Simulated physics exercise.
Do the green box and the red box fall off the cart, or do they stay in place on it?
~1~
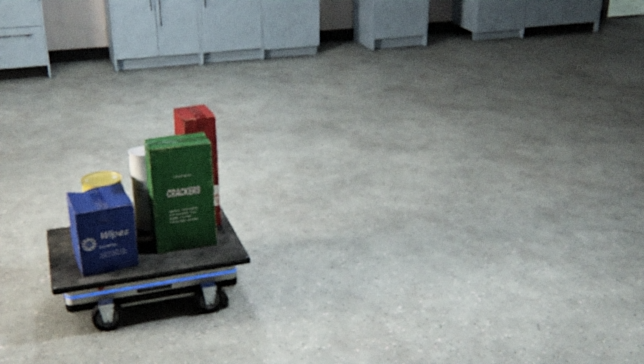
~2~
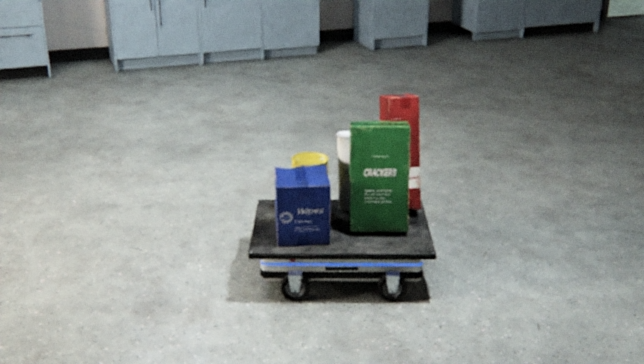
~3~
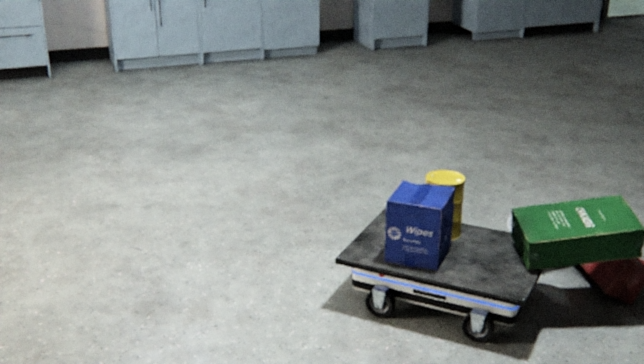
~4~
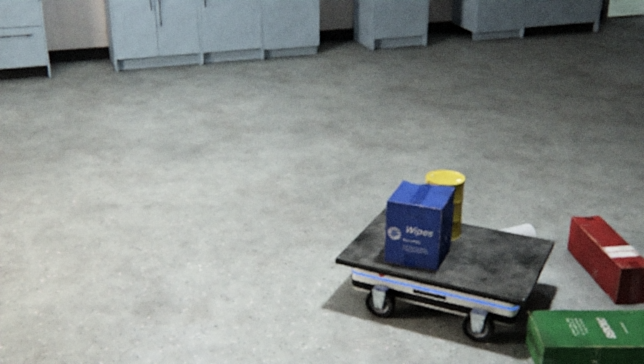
Both the green box and the red box fall off the cart and end up lying on the floor to its right.
On a grey floor in front of pale cabinets, a flat wheeled cart carrying boxes and canisters rolls right, turns and stops, as the green box, red box and white canister topple off; the blue box and yellow canister stay aboard.
